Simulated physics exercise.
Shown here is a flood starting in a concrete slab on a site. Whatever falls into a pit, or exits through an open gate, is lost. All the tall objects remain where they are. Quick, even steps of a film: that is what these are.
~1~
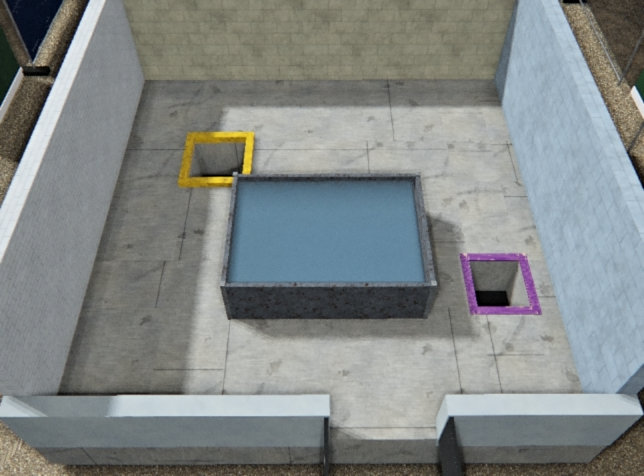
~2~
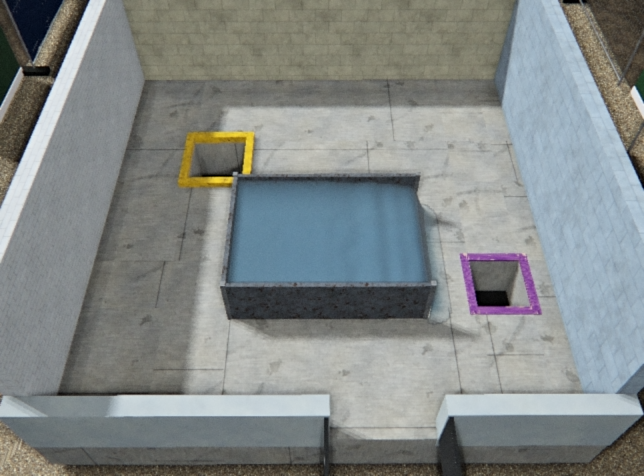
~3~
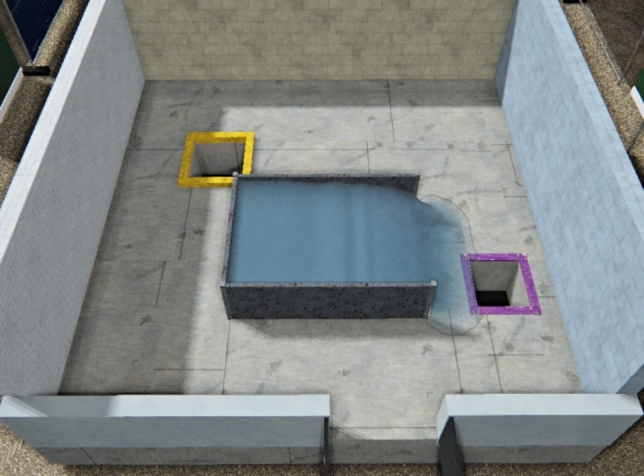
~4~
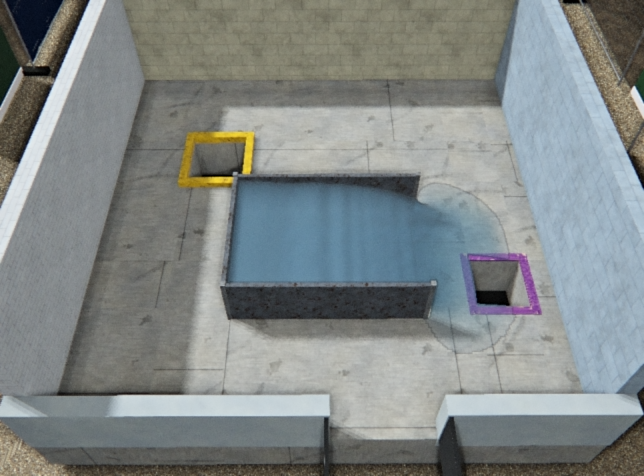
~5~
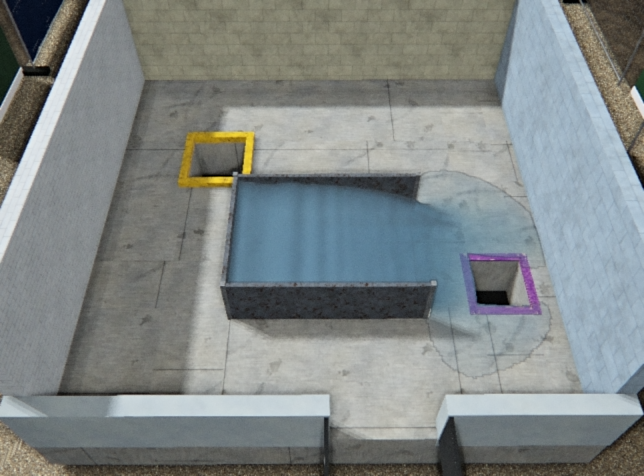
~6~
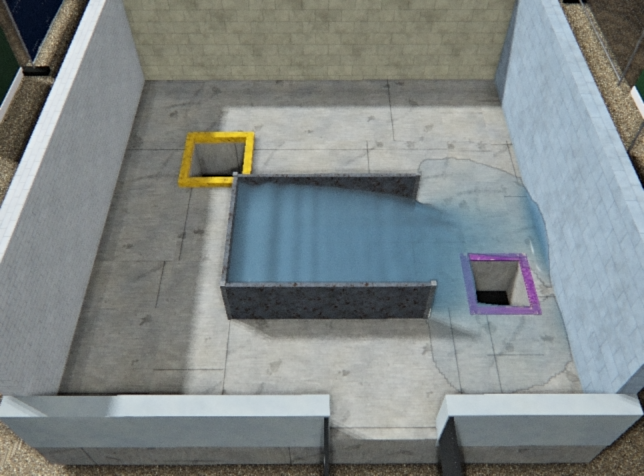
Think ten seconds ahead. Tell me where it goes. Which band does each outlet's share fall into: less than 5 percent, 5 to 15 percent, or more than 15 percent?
Result: The gate will not reach five per cent, the purple pit will not stay within fifteen per cent, the yellow pit will not reach five per cent.
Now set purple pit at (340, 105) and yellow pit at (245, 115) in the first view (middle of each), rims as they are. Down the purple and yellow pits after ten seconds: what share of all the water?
The purple pit takes 25 per cent, and the yellow pit takes 0 per cent.
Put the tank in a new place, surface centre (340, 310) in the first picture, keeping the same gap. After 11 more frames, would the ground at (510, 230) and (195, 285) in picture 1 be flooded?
Taking them in order, the first is inundated and the second is left untouched.
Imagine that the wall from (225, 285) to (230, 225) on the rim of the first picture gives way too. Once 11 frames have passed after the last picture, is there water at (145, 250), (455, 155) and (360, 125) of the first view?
In the order asked: Sodden, out of reach, out of reach.
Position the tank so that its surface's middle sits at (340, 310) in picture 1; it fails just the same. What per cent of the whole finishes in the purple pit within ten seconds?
Estimate for the purple pit - some 65 in a hundred.
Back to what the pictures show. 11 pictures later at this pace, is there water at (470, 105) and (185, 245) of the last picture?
In that order: Under water, free of water.
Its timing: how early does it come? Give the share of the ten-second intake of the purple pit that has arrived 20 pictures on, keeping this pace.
About 70 per cent.
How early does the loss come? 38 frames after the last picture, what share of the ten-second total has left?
Share gone: About 90 %.
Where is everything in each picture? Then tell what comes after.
The open tank at (327, 230) is whole and still, in the first frame.
The front is at a hidden place, out from the gap at (418, 249), in the second frame.
Water pours out at (418, 251) and has run to (439, 201), in the third frame.
The front is at (488, 340), out from the gap at (417, 252), in the fourth frame.
Water pours out at (417, 253) and has run to (531, 221), in the fifth frame.
The front is at (521, 184), out from the gap at (417, 253), in the sixth frame.
A moment on, water covers 20 % of the floor; the gate 0 %, the purple pit 13 %, the yellow pit 0 %.
Next, water covers 25 % of the floor; the gate 0 %, the purple pit 24 %, the yellow pit 0 %.
Then, water covers 45 % of the floor; the gate 0 %, the purple pit 36 %, the yellow pit 0 %.
Later, water covers 80 % of the floor; the gate 1 %, the purple pit 45 %, the yellow pit 0 %.
In the end, water covers 100 % of the floor; the gate 2 %, the purple pit 51 %, the yellow pit 0 %.
